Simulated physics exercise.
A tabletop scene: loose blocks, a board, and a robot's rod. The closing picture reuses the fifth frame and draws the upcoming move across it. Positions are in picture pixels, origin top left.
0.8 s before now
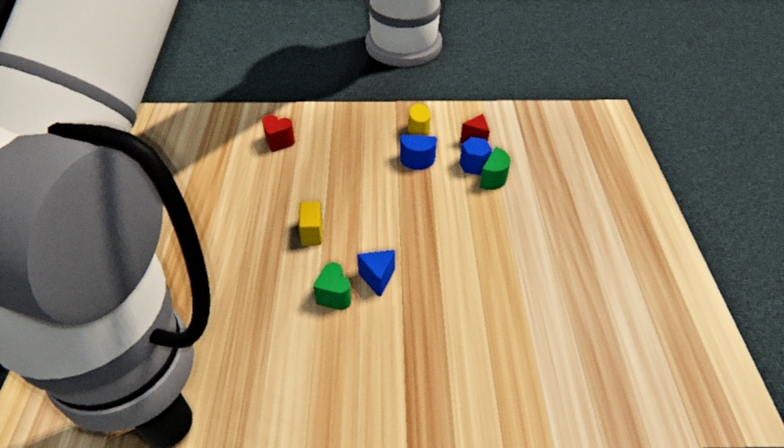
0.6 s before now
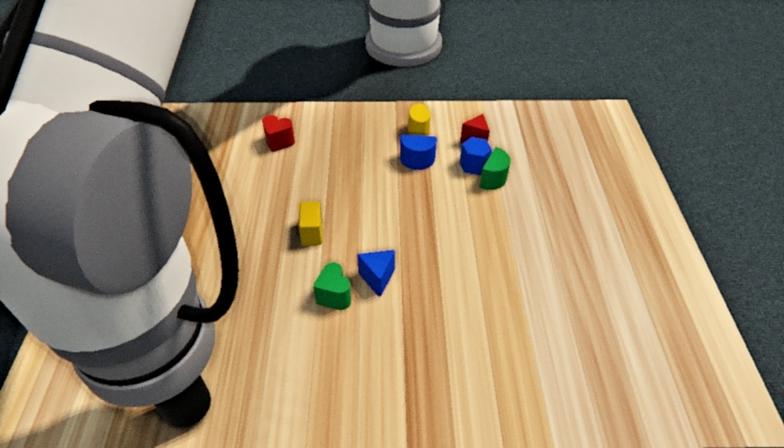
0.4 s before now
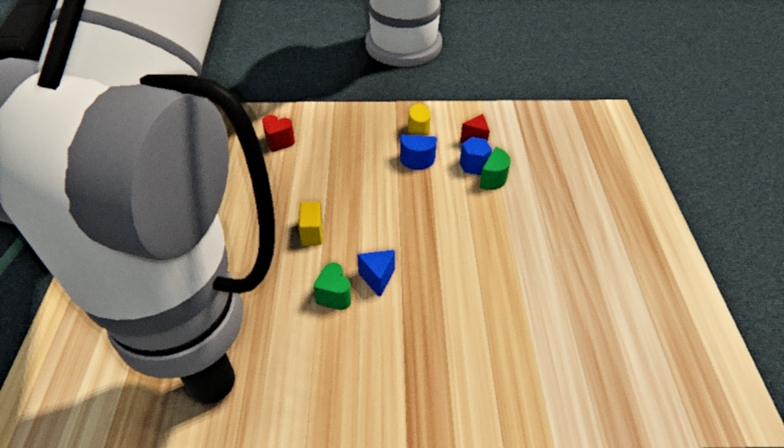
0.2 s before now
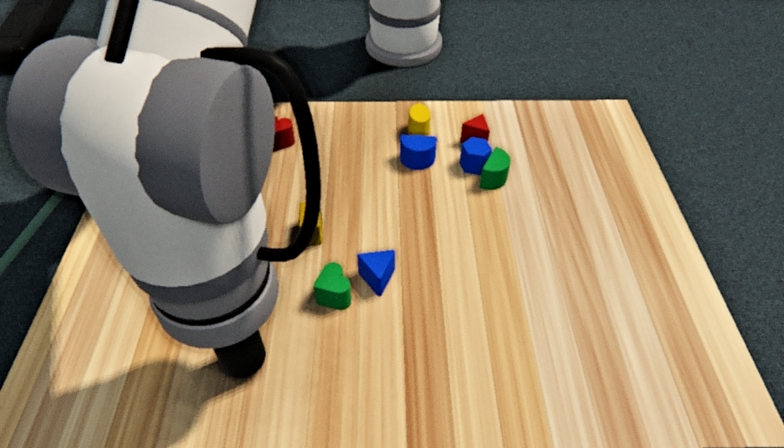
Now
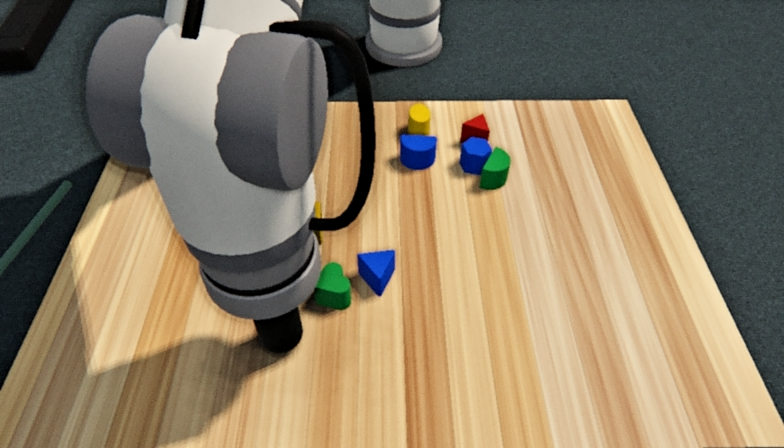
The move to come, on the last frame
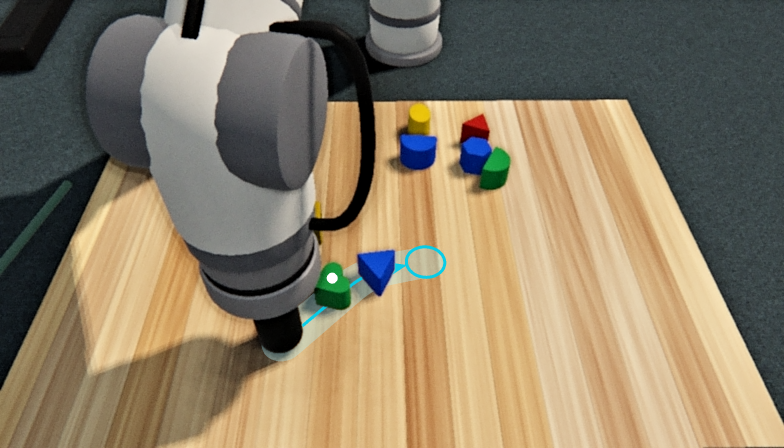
A large white and gray robot arm with a black rod tip reaches over a light wooden tabletop, seen from above at an angle by a still camera. Red, yellow, blue and green blocks sit in a cluster at the upper right, a red heart at the upper left, and yellow, green and blue ones near the middle. The arm glides rightward and away from the lower left, covering the red heart and most of the yellow oblong block, while the blocks stay still.
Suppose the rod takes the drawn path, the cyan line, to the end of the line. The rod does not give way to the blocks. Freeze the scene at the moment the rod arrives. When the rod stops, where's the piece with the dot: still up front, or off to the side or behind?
Fallen away.
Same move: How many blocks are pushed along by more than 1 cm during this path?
Expect two.
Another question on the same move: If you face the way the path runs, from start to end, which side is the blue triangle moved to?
Displaced right.
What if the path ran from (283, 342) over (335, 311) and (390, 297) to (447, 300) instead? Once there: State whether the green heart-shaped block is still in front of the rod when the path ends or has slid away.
Slid off.
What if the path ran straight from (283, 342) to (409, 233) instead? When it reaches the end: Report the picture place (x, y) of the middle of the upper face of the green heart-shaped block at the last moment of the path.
Pixel (431, 197).
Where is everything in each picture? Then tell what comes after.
The first frame shows rod tip at (169, 425); block tops, yellow oblong block at (309, 213); green heart-shaped block at (332, 278); blue triangle at (377, 260).
The second frame shows rod at (188, 406); blocks unchanged.
The third frame shows rod at (213, 383); blocks unchanged.
The fourth frame shows rod at (244, 359); blocks unchanged.
The fifth frame shows rod at (282, 335); yellow oblong block partly hidden; green heart-shaped block at (332, 278); blue triangle at (377, 260).
Path on the board, from (283, 342) through (329, 304) and (373, 273) to (426, 262); the dot is on the green heart-shaped block.
On the path given first. One third of the way, rod at (328, 297); green heart-shaped block at (350, 263), turned 20° clockwise.
Two thirds of the way, rod at (374, 266); green heart-shaped block at (387, 230); blue triangle at (413, 244), turned 65° clockwise.
At the end, rod at (426, 255); yellow oblong block in place; green heart-shaped block at (397, 222), turned 25° anticlockwise; blue triangle at (456, 234).
